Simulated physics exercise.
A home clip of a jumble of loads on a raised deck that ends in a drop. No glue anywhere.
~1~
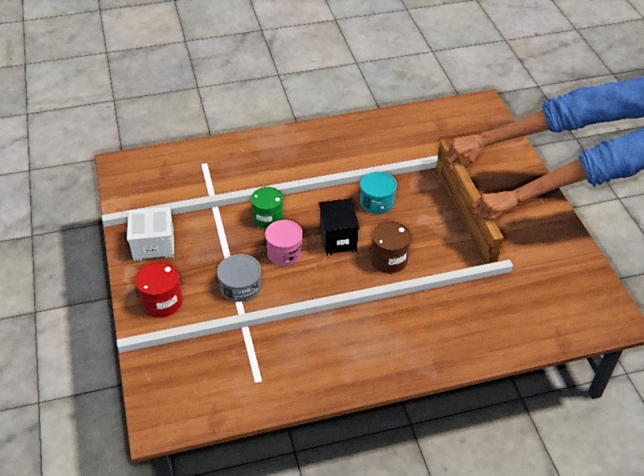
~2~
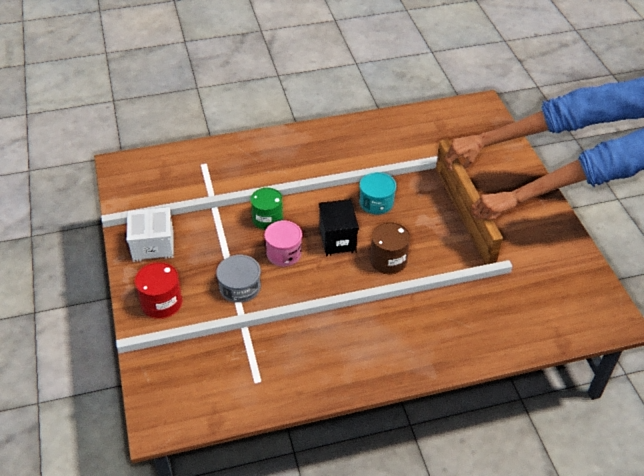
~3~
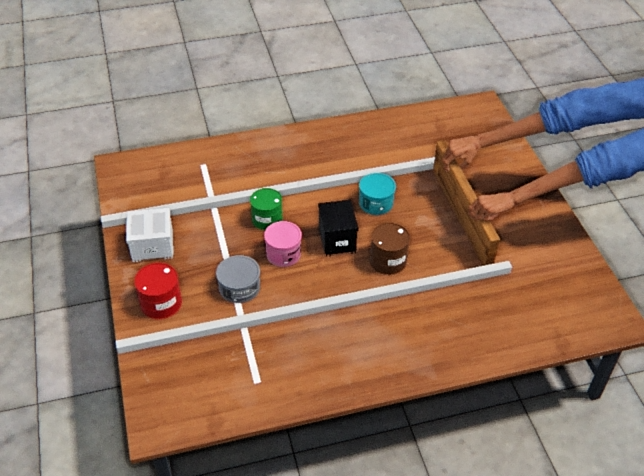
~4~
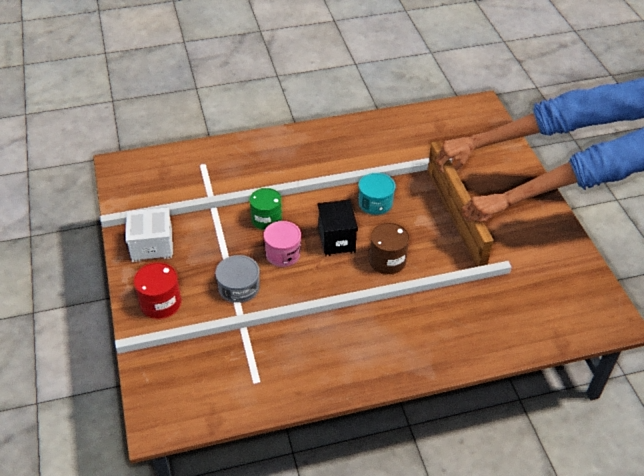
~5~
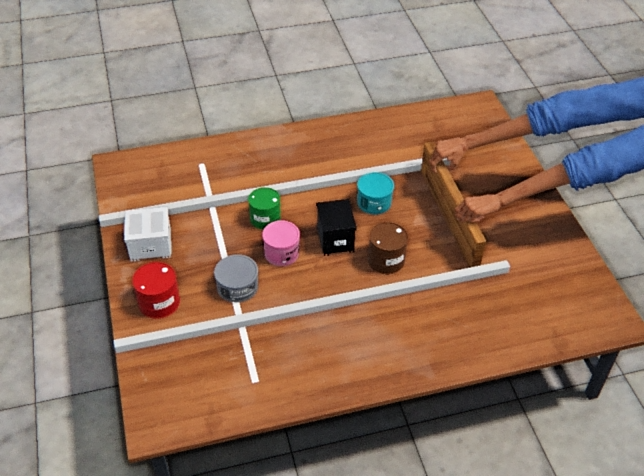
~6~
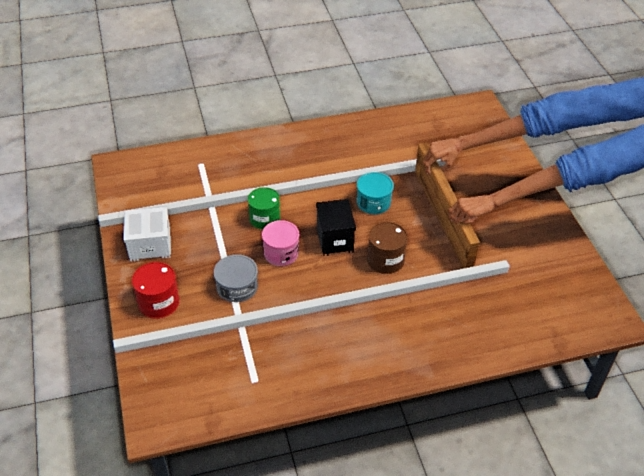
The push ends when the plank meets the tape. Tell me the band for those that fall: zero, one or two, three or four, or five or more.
In the end the number that fall off is zero.
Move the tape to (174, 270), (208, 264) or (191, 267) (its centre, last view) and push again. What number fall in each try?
The counts: 2, 0 and 1.
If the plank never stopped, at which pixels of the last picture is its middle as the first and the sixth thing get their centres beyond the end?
First at (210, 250), next at (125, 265).
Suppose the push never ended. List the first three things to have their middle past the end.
Earliest first: The red canister, the white tote, the grey pail.
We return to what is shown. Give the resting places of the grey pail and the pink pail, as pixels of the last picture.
The grey pail at (171, 293), the pink pail at (173, 261).
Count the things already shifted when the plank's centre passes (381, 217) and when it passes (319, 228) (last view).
The counts are 2 and 5.
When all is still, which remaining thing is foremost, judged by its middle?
The red canister ends nearest.
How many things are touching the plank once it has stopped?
The number is 3.
A little later, none off yet; red canister at rest near (156, 290); white tote at rest near (148, 234); grey pail at rest near (236, 279).
When it is over, the number that fall off is zero.
